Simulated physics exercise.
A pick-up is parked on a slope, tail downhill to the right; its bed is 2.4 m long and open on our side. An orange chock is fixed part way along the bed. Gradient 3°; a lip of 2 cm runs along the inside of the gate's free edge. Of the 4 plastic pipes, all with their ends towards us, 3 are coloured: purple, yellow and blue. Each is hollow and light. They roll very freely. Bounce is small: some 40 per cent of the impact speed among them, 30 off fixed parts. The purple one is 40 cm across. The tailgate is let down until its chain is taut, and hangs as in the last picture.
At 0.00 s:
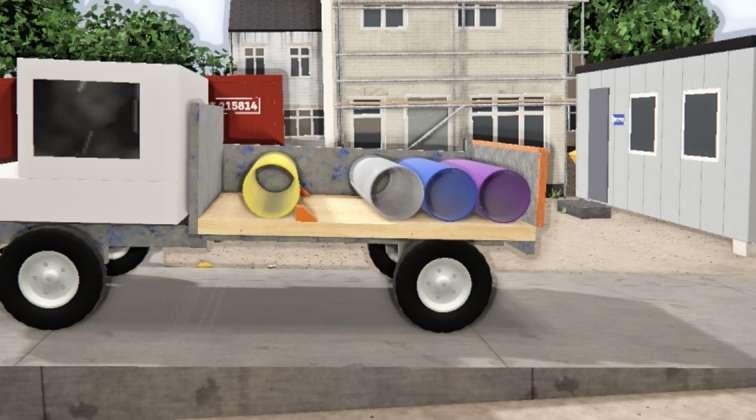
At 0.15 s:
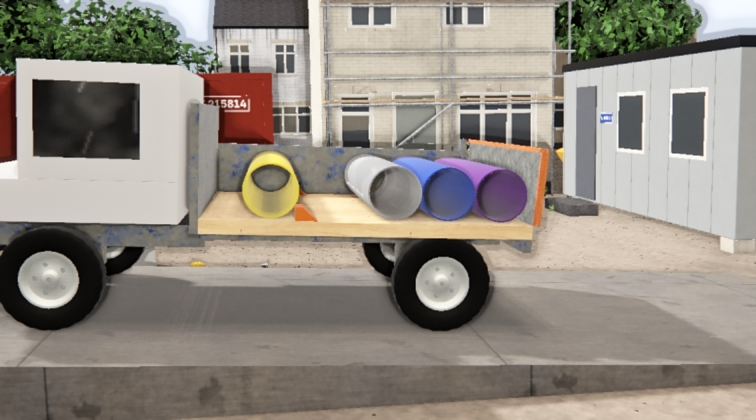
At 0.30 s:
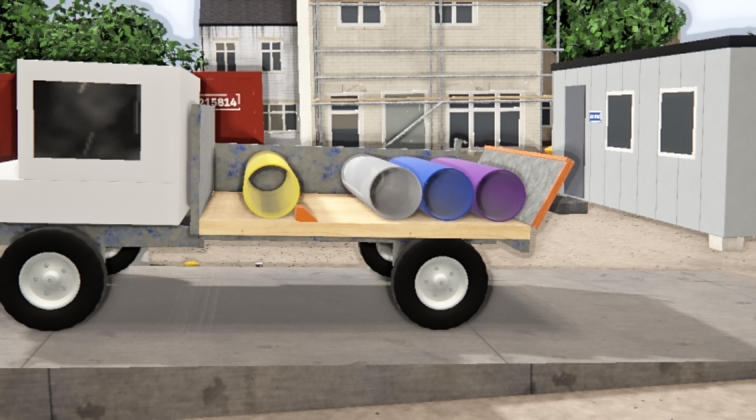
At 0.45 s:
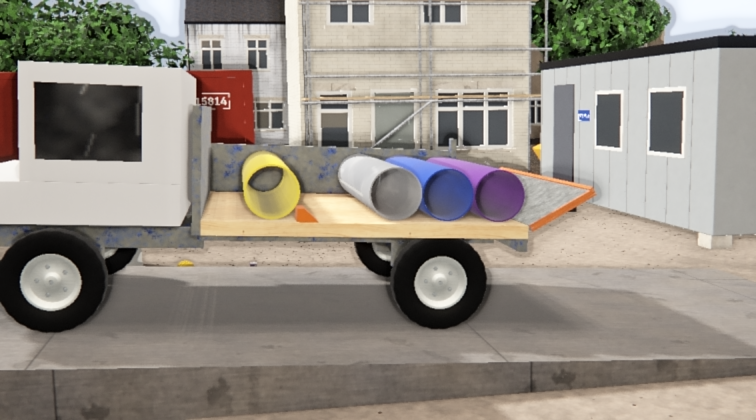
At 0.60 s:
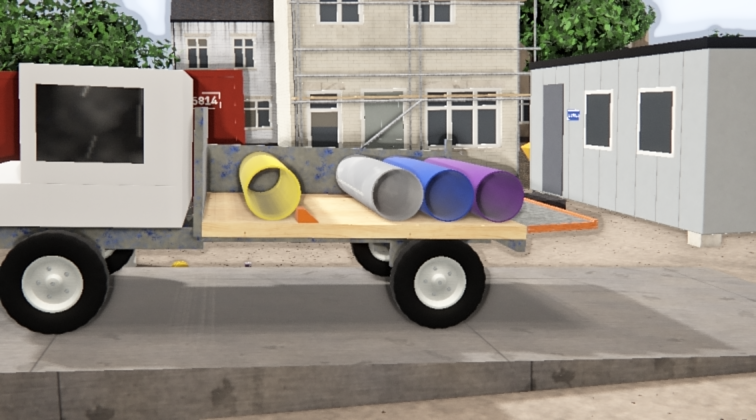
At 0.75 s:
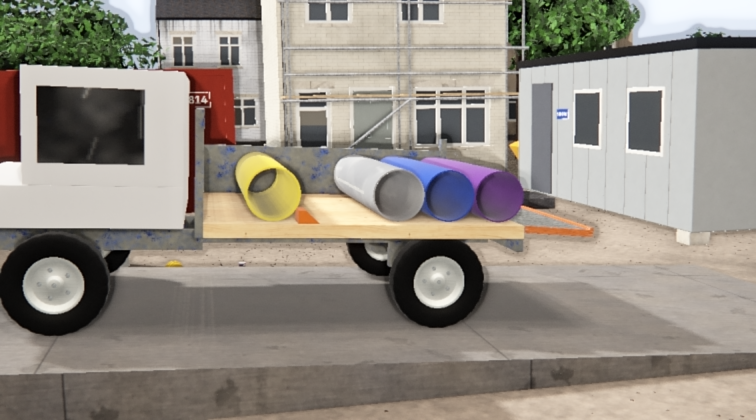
The tailgate of a parked pick-up swings down past level beside four still plastic pipes.
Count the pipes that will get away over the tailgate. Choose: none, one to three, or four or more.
Out of 4: One to three.
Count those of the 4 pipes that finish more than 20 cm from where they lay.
The count is 3.
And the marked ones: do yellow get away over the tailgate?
Yellow is held.
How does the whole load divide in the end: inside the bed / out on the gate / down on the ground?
1, 0 and 3.
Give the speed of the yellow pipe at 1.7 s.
About 0.0 m/s.
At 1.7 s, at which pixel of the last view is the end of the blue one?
Near (477, 197).
Then, 1.7 s in, purple is on the gate, 5 cm past the hinge, rolling right; yellow is on the bed, 190 cm short of the hinge; blue is on the bed, 35 cm short of the hinge, rolling right; 0 out so far.
Then, 2.8 s in, purple is dropping off the gate; blue is on the gate, 15 cm past the hinge, rolling right; still the same for yellow; 1 out so far.
Then, 4.2 s in, purple is out on the ground; blue is off the vehicle; still the same for yellow; 3 out so far.
In the end (6.3 s), purple is off the vehicle; yellow is on the bed, 190 cm short of the hinge; blue is off the vehicle; 3 out so far.
